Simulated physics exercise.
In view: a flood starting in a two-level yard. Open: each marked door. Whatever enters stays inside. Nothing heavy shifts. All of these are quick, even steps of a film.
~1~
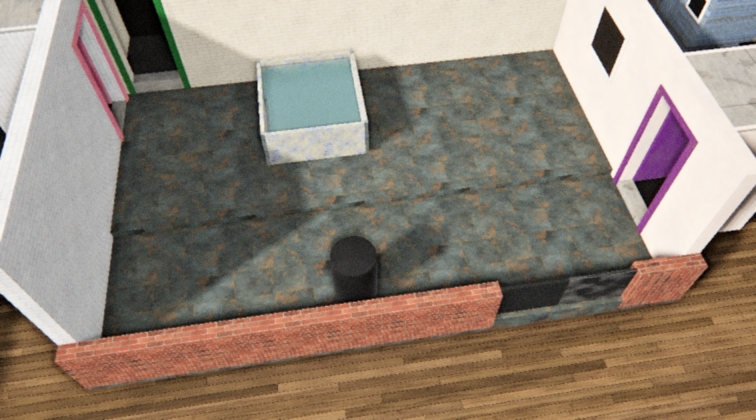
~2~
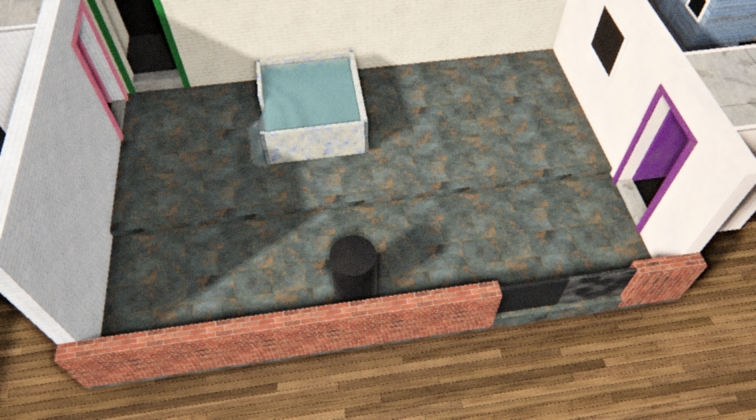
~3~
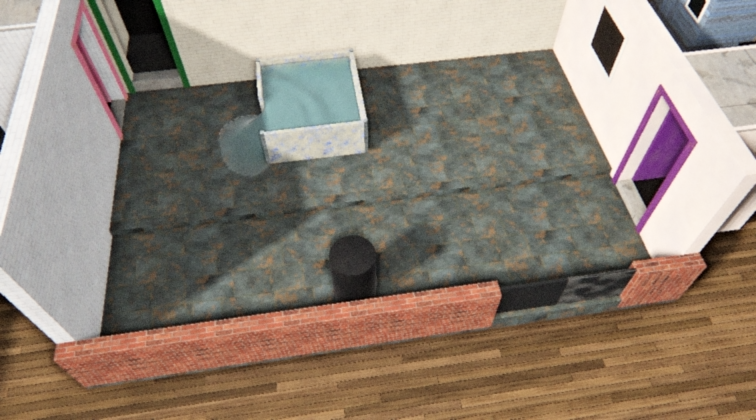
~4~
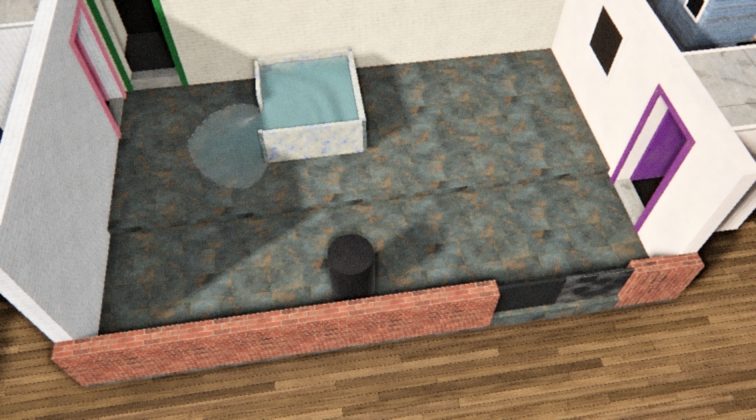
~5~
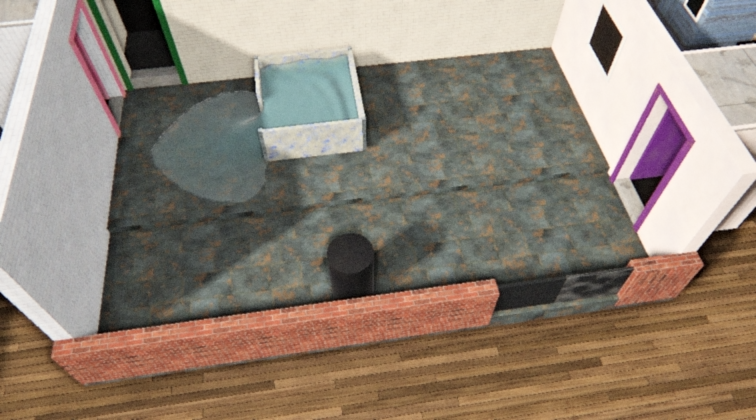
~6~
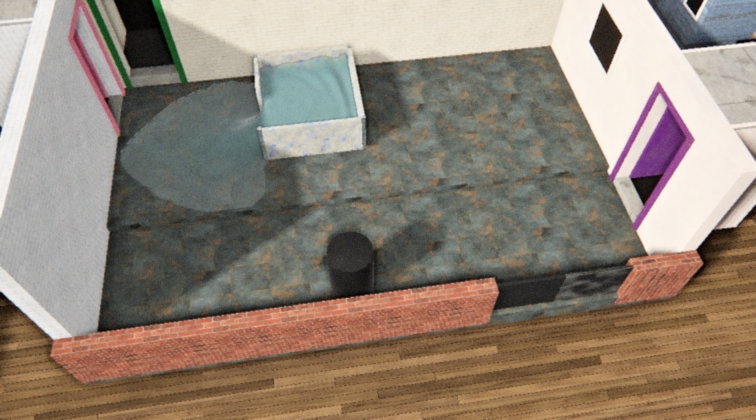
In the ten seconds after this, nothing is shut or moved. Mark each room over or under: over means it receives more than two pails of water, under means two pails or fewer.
Pink door - over; purple door - under; green door - under.
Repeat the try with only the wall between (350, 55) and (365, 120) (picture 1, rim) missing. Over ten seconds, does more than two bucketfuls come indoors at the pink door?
After that, pink falls short.
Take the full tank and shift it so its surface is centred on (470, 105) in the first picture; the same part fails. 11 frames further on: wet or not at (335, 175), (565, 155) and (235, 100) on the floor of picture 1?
The three spots read swamped, left dry, swamped.
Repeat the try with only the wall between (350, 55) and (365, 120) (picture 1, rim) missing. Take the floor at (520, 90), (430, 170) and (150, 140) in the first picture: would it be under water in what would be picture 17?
In the order given: Swamped, swamped and untouched.
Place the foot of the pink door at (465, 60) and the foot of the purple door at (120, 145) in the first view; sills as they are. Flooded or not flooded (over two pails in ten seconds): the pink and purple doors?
The pink door falls short and the purple door exceeds it.
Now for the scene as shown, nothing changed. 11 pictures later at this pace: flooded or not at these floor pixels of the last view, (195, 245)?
Lab note - point status: Swamped.
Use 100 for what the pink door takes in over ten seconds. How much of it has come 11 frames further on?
About 30 per cent.
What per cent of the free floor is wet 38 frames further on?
I make it 50 per cent.
A moment on, water covers 20 % of the floor; the pink door under two buckets in, the purple door not reached, the green door wet at the sill, nothing in.
Next, water covers 25 % of the floor; the pink door over two buckets in, the purple door not reached, the green door wet at the sill, nothing in.
Then, water covers 30 % of the floor; the pink door far over two buckets in, the purple door not reached, the green door wet at the sill, nothing in.
Later, water covers 50 % of the floor; the pink door far over two buckets in, the purple door not reached, the green door wet at the sill, nothing in.
In the end, water covers 65 % of the floor; the pink door far over two buckets in, the purple door wet at the sill, nothing in, the green door wet at the sill, nothing in.
